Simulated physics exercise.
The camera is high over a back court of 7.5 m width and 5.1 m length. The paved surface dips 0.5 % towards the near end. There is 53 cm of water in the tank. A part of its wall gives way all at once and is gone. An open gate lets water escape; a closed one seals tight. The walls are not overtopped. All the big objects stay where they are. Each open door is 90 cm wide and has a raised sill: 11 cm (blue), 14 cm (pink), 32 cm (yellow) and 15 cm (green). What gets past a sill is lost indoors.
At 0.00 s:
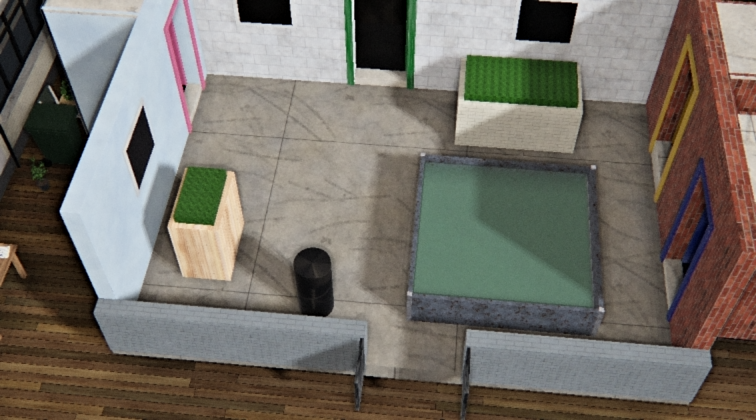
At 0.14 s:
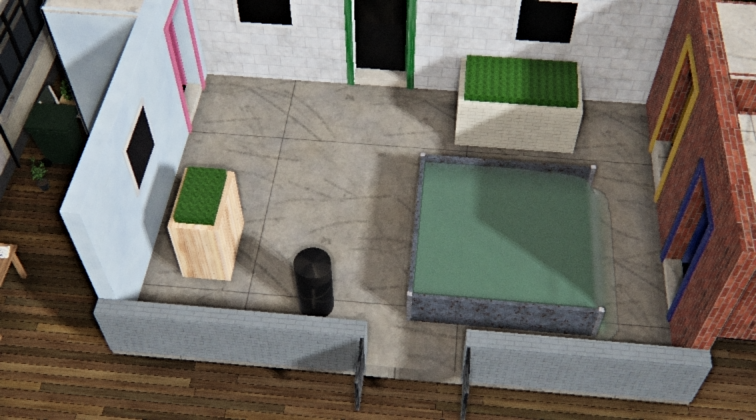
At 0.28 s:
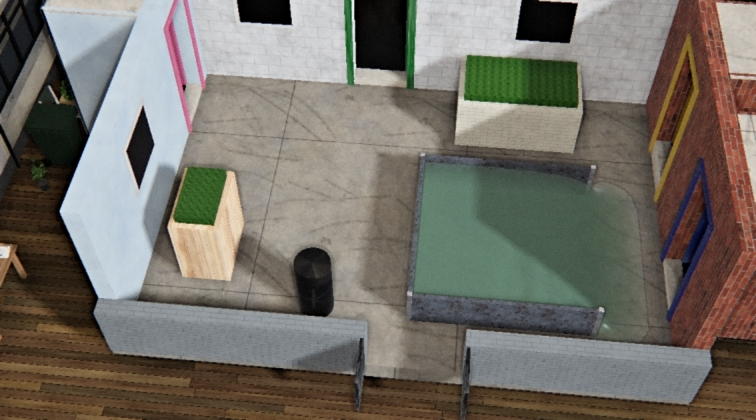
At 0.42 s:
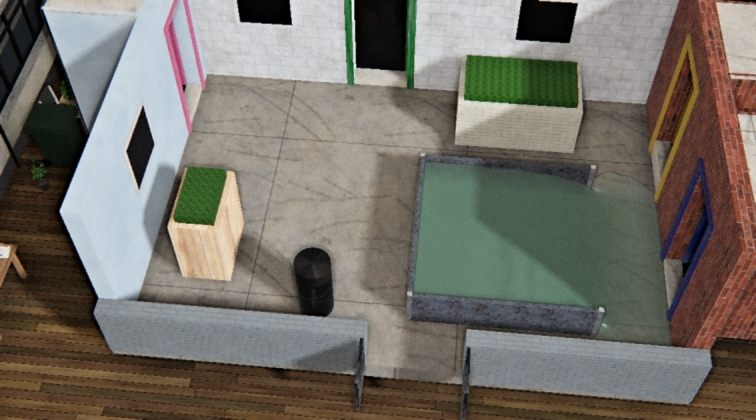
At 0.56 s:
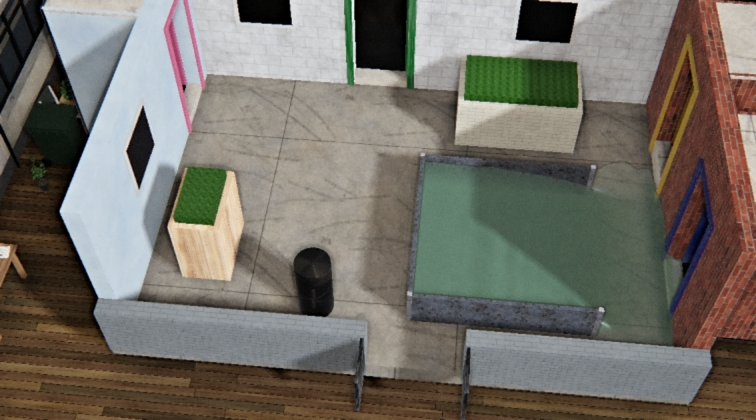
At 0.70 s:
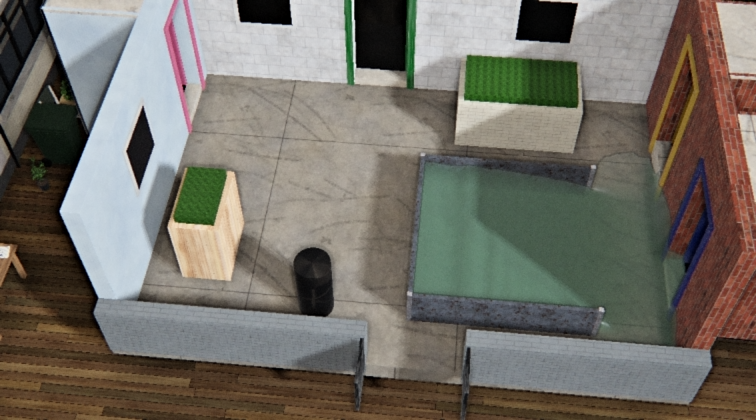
Greenish water poured out of the right side of a square tank in a walled courtyard after that side vanished, then spread across the paving to the brick wall with the yellow and blue doorways.
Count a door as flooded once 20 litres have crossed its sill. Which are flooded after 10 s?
The water let in: At the blue door it exceeds the limit; at the pink door it does not reach the limit; at the yellow door it does not reach the limit; at the green door it keeps below the limit.
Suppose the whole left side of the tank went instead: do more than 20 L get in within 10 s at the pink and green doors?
Against that limit: Pink past it, green below.
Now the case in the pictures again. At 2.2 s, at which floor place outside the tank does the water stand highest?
Near (667, 375).
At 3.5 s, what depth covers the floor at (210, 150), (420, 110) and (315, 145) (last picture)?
Roughly 0, 1 and 0 cm, in turn.
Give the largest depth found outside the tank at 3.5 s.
About 34 cm.
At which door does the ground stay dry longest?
The pink one.
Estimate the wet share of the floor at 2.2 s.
Some 25 per cent of it.
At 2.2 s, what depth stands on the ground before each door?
Depths in cm: Blue 37, pink 0, yellow 23, green 0.
After 1.4 s water covers 15 % of the floor and is deepest (40 cm) near (654, 244); blue door 40 cm at the sill, 148 L in, pink door not reached, yellow door 21 cm at the sill, 0 L in, green door not reached.
After 2.2 s water covers 25 % of the floor and is deepest (44 cm) near (667, 375); blue door 37 cm at the sill, 315 L in, pink door not reached, yellow door 23 cm at the sill, 0 L in, green door not reached.
After 3.5 s water covers 35 % of the floor and is deepest (34 cm) near (643, 137); blue door 26 cm at the sill, 492 L in, pink door not reached, yellow door 16 cm at the sill, 0 L in, green door 3 cm at the sill, 0 L in.
After 6.0 s water covers 75 % of the floor and is deepest (18 cm) near (576, 124); blue door 13 cm at the sill, 567 L in, pink door 5 cm at the sill, 0 L in, yellow door 17 cm at the sill, 0 L in, green door 2 cm at the sill, 0 L in.
After 10.0 s water covers 90 % of the floor and is deepest (14 cm) near (640, 372); blue door 14 cm at the sill, 598 L in, pink door 9 cm at the sill, 0 L in, yellow door 10 cm at the sill, 0 L in, green door 1 cm at the sill, 0 L in.
